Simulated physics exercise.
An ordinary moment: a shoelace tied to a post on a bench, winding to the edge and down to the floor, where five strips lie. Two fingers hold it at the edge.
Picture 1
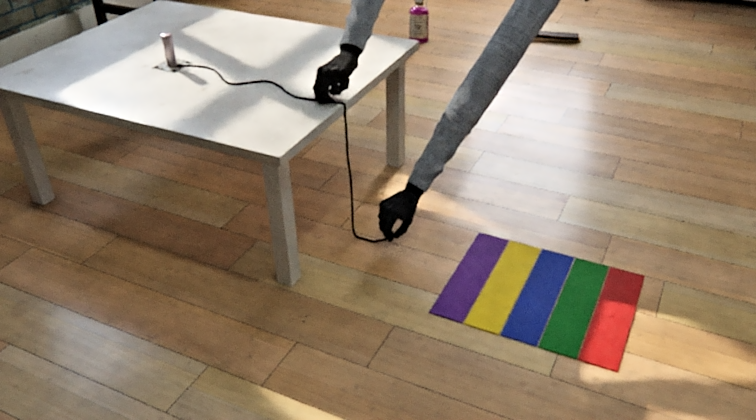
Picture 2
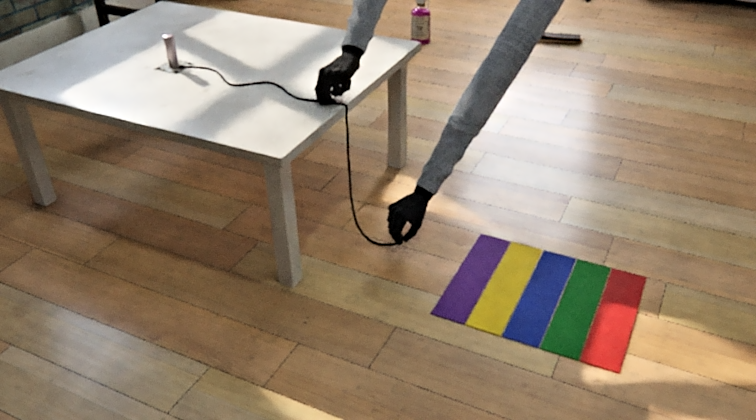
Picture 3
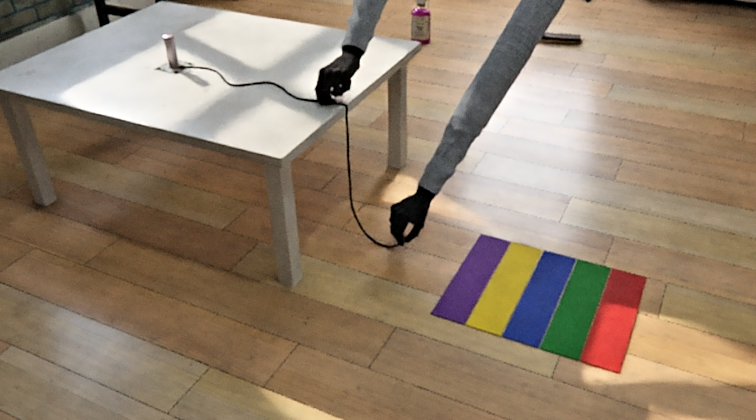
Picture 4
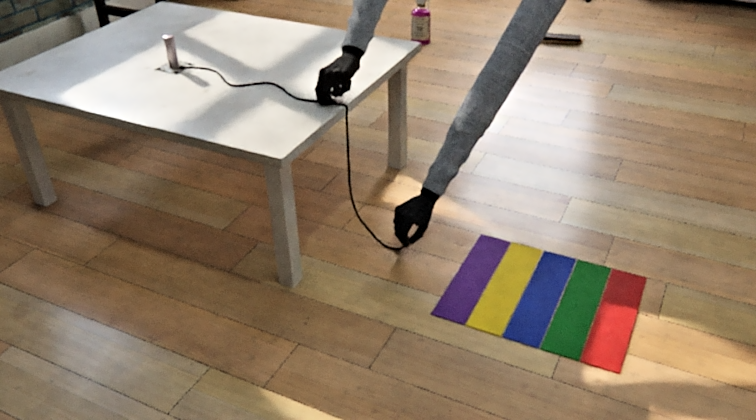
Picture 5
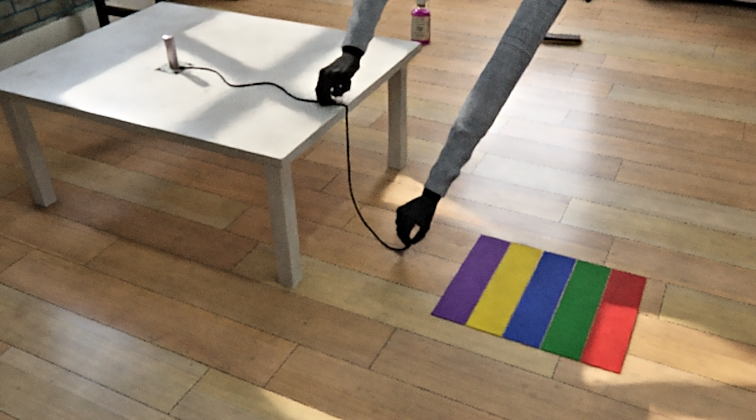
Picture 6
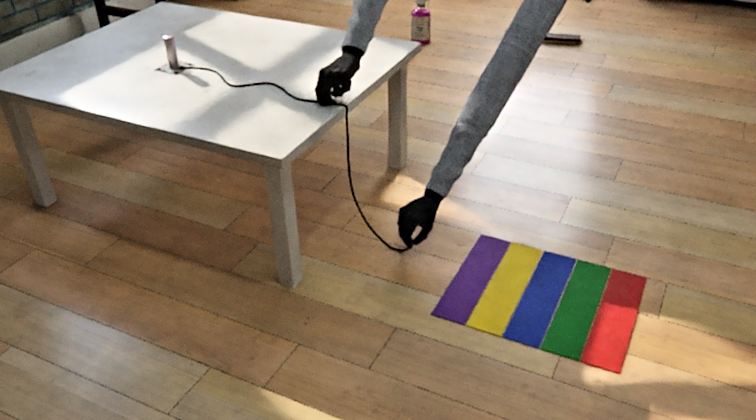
Black-gloved hands holding a dark cord at a white table's edge and near the floor, the lower hand shifting slightly right.
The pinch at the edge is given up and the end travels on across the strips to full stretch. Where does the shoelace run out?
Over yellow.
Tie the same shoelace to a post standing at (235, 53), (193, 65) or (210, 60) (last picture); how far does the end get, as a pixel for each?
The places are (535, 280), (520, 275) and (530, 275).
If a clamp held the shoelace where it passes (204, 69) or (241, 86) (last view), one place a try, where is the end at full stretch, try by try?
Near (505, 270) and (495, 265).
Early on, end near (444, 252); short of the strips.
Midway, end near (482, 263); over purple.
At the end of the slack, end near (506, 270); over yellow. The end stops over the yellow strip.
